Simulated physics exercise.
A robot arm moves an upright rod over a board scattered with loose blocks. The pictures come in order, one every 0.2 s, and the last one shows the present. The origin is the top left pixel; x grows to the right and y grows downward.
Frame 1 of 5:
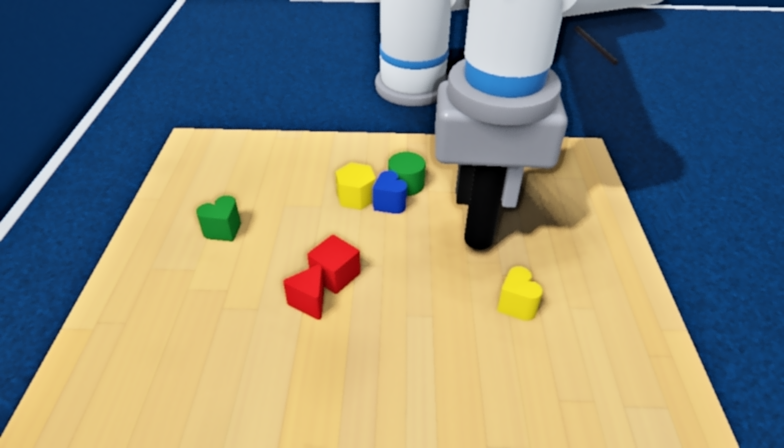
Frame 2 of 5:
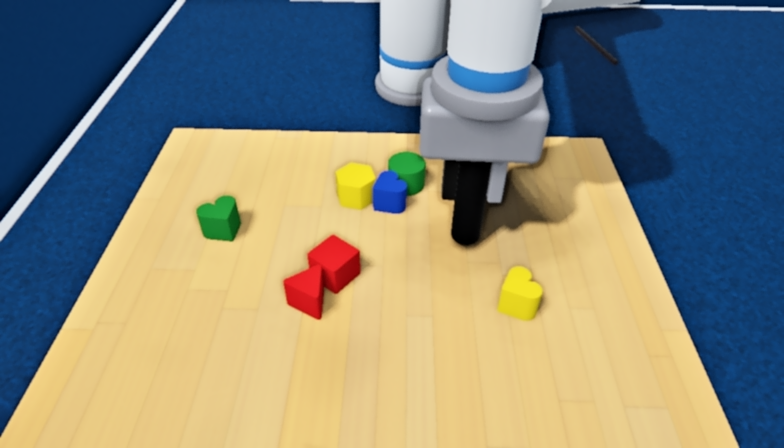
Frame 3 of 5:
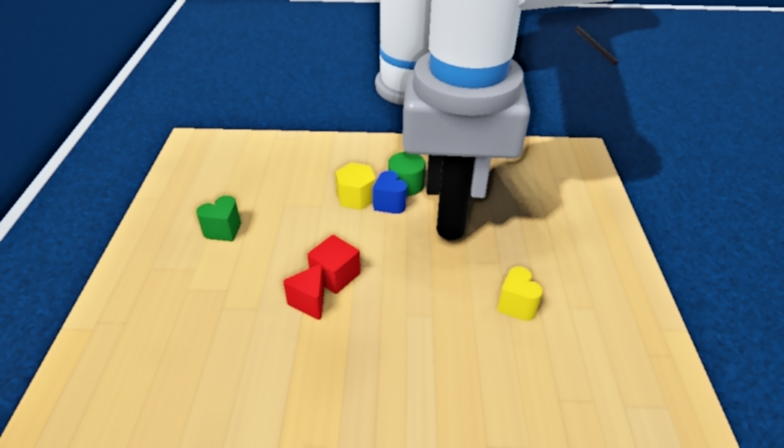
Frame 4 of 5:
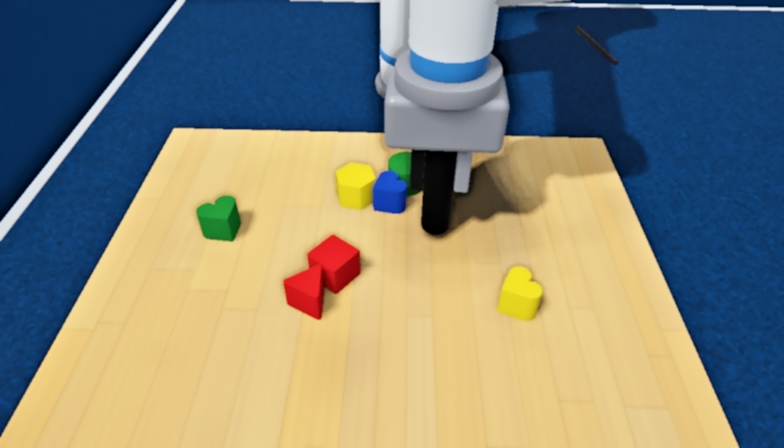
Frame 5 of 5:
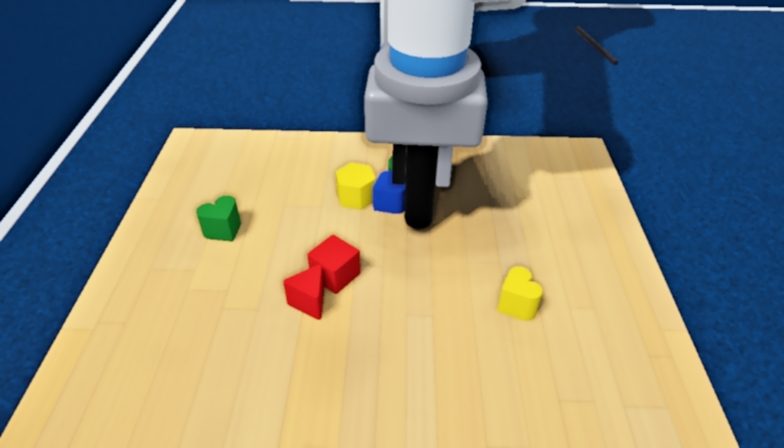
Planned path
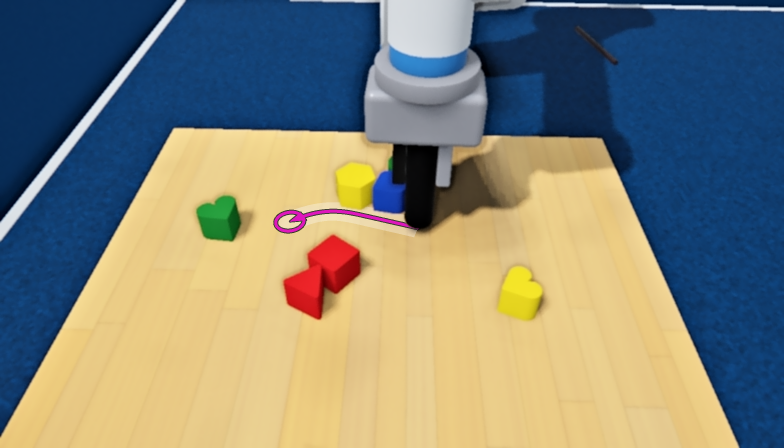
On a wooden board with scattered blocks, a robot arm moves its upright rod left.
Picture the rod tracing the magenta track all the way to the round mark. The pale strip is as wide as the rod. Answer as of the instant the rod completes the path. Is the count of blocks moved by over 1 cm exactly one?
Yes, it checks out.
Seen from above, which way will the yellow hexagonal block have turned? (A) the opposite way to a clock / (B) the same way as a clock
B - the same way as a clock.
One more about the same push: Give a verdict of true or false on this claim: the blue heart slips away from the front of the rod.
The statement is correct.
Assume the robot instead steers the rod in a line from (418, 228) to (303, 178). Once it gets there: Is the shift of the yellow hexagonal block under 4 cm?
No.
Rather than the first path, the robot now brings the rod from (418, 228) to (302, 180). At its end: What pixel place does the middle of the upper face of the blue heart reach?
My best guess is (378, 168).
The drawn path runs from (418, 228) over (375, 218) and (332, 211) to (290, 221).
The first path, step by step. One third of the way, rod (375, 211); blue heart (388, 179).
Two thirds of the way, rod (330, 204); yellow hexagonal block (344, 168), turned 45° clockwise; blue heart (387, 179).
At the end, rod (289, 215); yellow hexagonal block (344, 168), turned 45° clockwise; blue heart (387, 179); green circle not moved.
